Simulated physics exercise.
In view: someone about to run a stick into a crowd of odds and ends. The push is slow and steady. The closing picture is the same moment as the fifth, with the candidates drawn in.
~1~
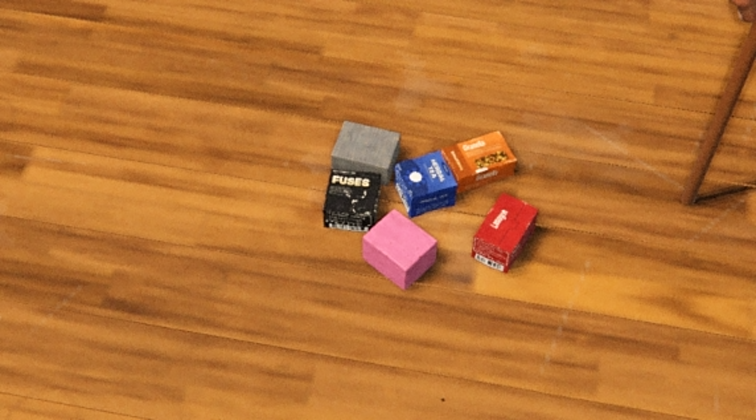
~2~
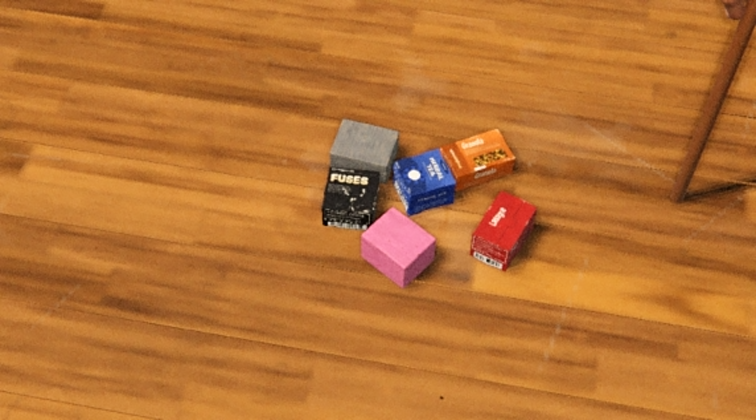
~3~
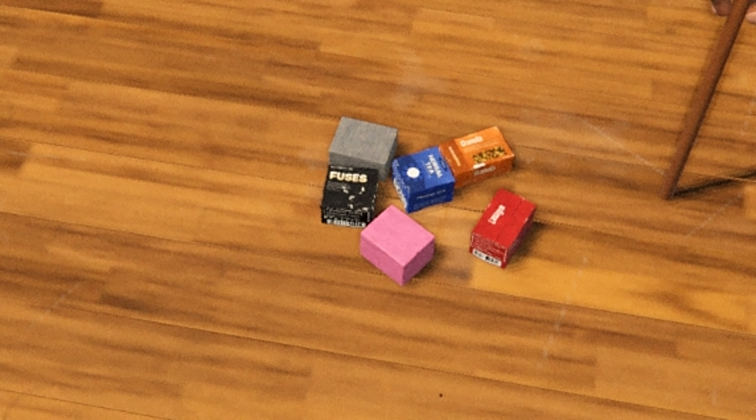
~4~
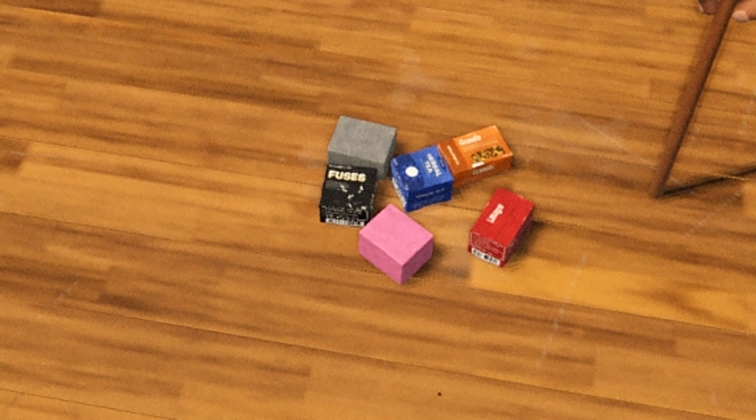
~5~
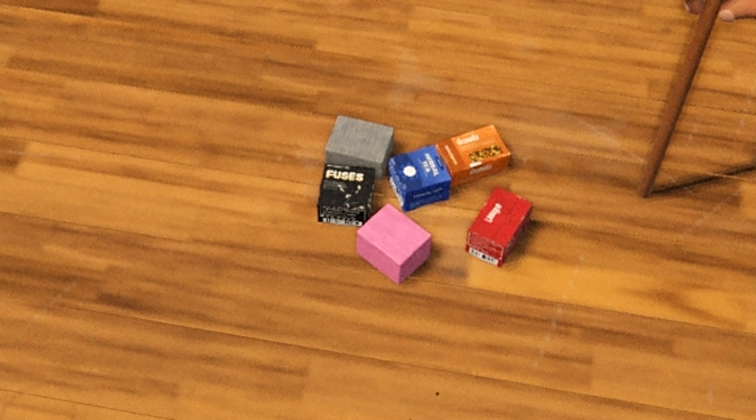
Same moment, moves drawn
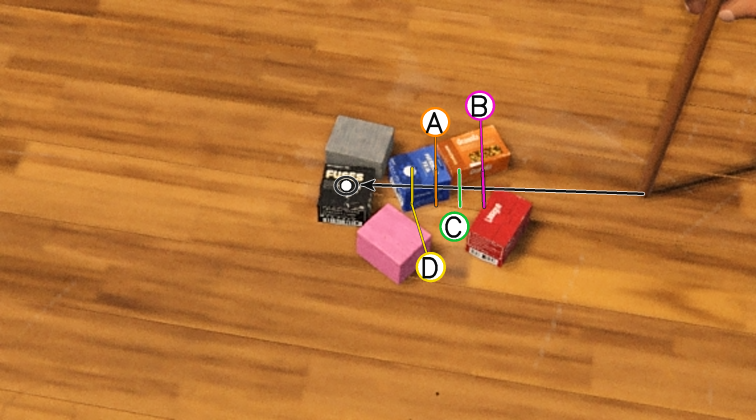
Small boxes sitting clustered and still on a wood floor, a hand at upper right slowly moving a brown stick leftward.
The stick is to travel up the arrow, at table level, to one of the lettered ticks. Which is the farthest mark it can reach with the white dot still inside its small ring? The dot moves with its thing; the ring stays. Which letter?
Up to mark A.
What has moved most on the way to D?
The blue packet has gone farthest.
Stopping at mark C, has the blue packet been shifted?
No.
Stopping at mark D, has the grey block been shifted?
Yes.
On the marked copy, A at (436, 187); B at (483, 189); C at (459, 188); D at (412, 186); the arrow from (643, 194) to (362, 185); the white dot at (346, 185).
With A. Early on, foot of the stick (569, 193).
Further on, foot of the stick (493, 190).
At the end, foot of the stick (436, 188); blue packet (404, 181); grey block (355, 148); the dot is still in its ring.
As for the rest, B keeps the dot in but is short; C keeps the dot in but is short; D shifts the dotted thing to (330, 202).
